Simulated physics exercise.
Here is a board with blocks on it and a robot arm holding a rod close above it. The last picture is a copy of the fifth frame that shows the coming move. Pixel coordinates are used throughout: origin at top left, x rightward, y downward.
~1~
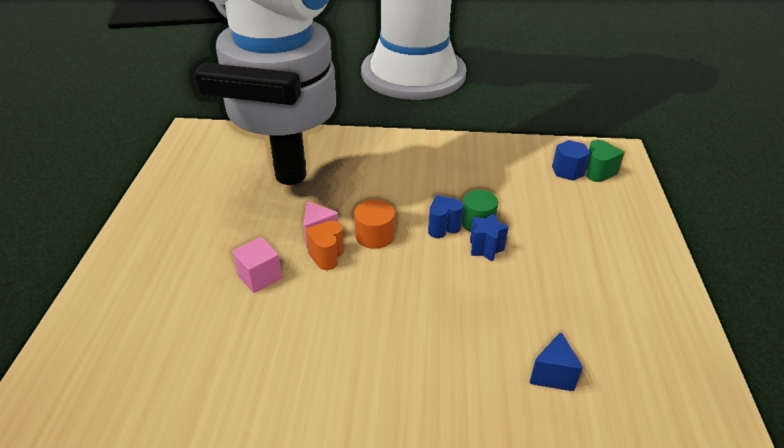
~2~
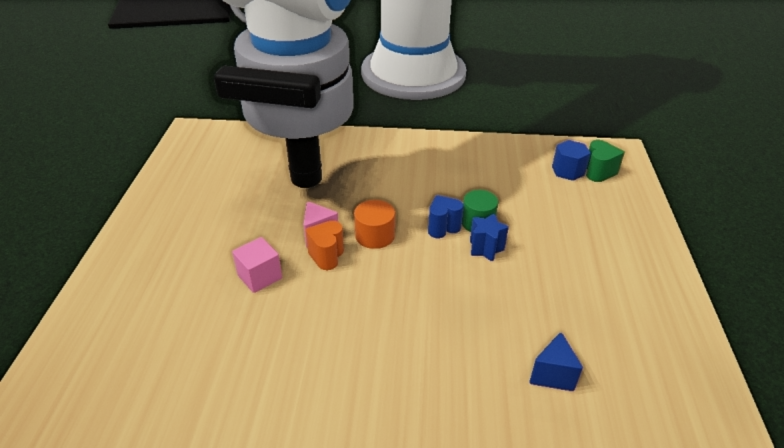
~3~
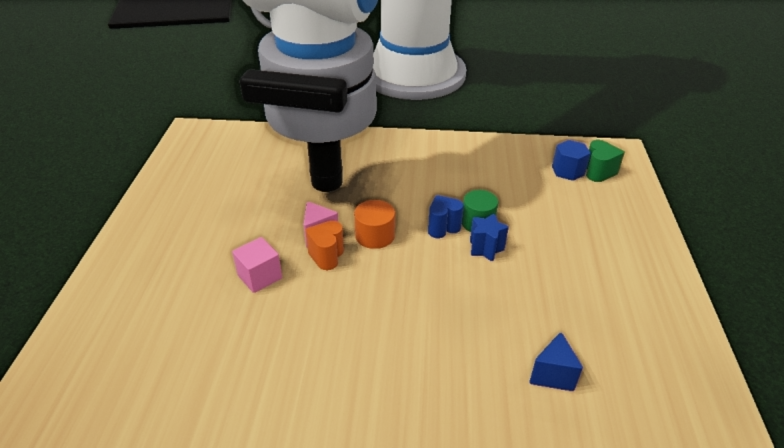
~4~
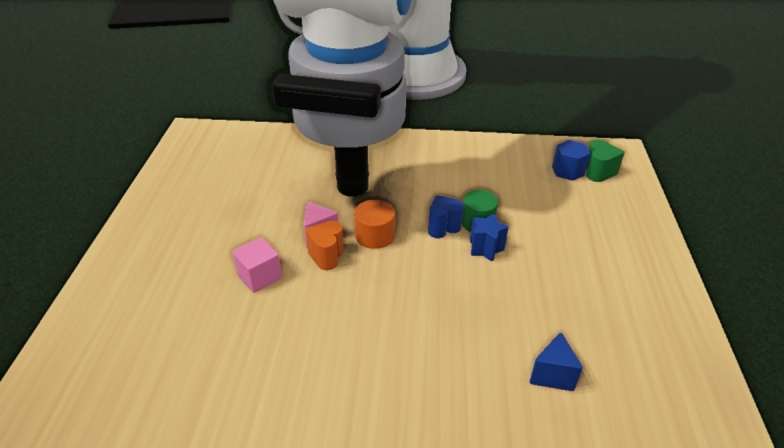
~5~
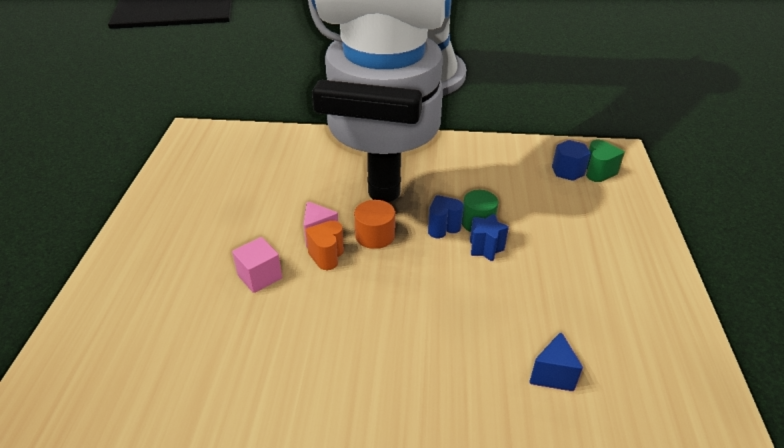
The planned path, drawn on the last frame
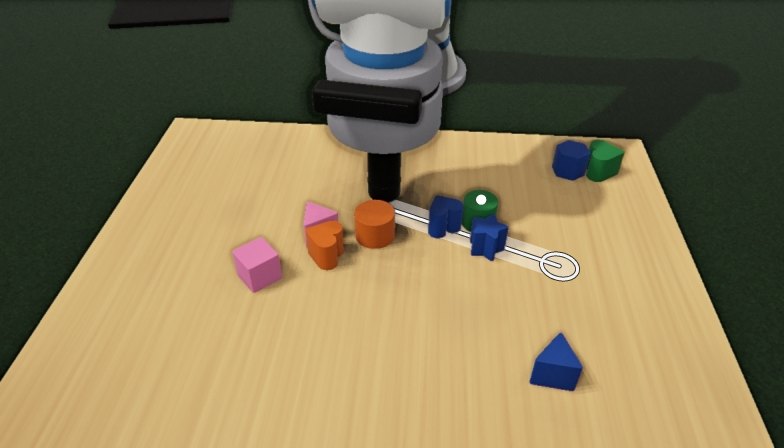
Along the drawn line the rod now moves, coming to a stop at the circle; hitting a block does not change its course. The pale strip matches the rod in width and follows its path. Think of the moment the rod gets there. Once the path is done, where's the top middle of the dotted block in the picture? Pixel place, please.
The spot you're after is about (510, 201) in the image.
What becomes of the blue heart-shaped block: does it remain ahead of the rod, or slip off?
The blue heart-shaped block is leading.
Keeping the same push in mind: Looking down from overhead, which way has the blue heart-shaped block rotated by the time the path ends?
Turns clockwise.
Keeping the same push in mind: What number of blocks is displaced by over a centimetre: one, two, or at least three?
This push will displace three or more blocks.
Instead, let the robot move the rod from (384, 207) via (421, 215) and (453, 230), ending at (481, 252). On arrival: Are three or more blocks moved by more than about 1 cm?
Yes, that is how it ends up.
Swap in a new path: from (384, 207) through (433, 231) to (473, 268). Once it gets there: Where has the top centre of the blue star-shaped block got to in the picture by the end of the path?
Final place: (518, 235).
Drawn move, from (384, 207) directly to (559, 266); the dot is on the green cylinder.
The first path, step by step. One third of the way, rod (440, 212); blue heart-shaped block (467, 214), turned 15° clockwise; green cylinder (487, 200); blue star-shaped block (496, 229).
Two thirds of the way, rod (500, 232); blue heart-shaped block (527, 238), turned 35° clockwise; green cylinder (510, 201); blue star-shaped block (537, 257), turned 25° clockwise.
At the end, rod (563, 253); orange cylinder still; blue heart-shaped block (590, 264), turned 65° clockwise; green cylinder (510, 201); blue star-shaped block (567, 278), turned 110° clockwise.
